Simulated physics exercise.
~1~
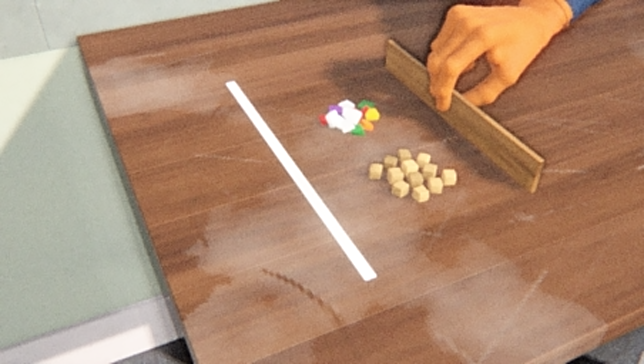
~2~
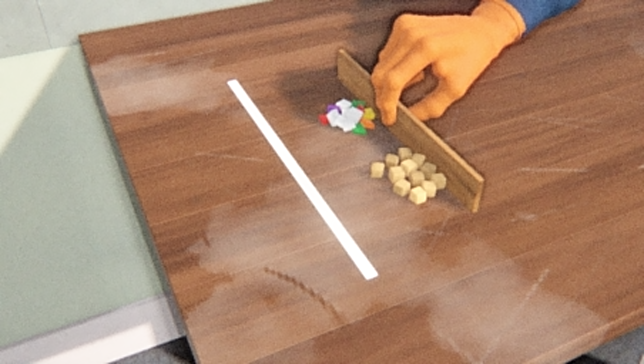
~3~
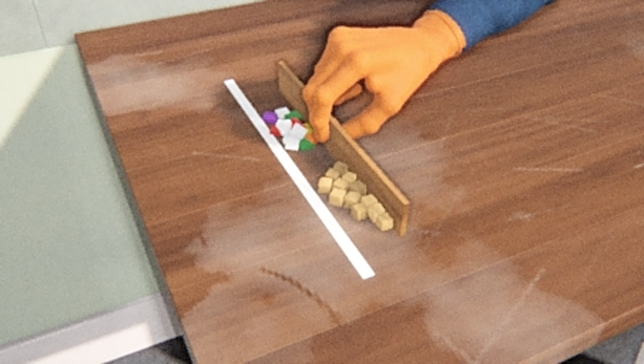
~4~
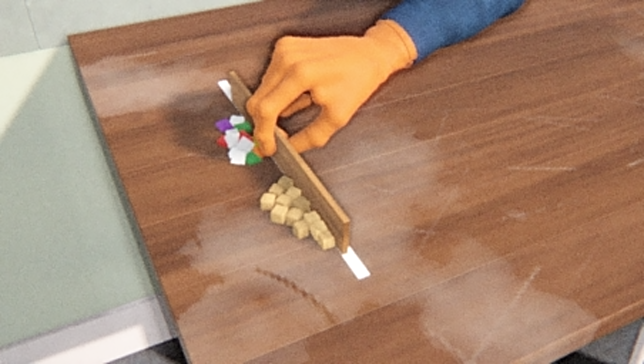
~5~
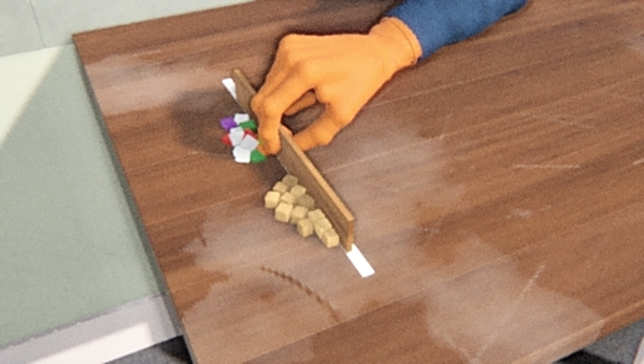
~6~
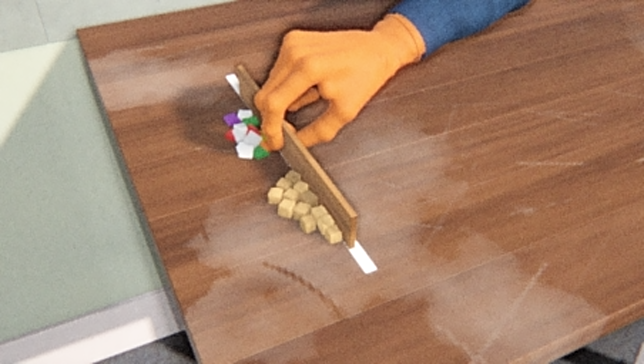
An orange-gloved hand slides a wooden strip left, pushing two small piles past white tape, and stops on the tape.
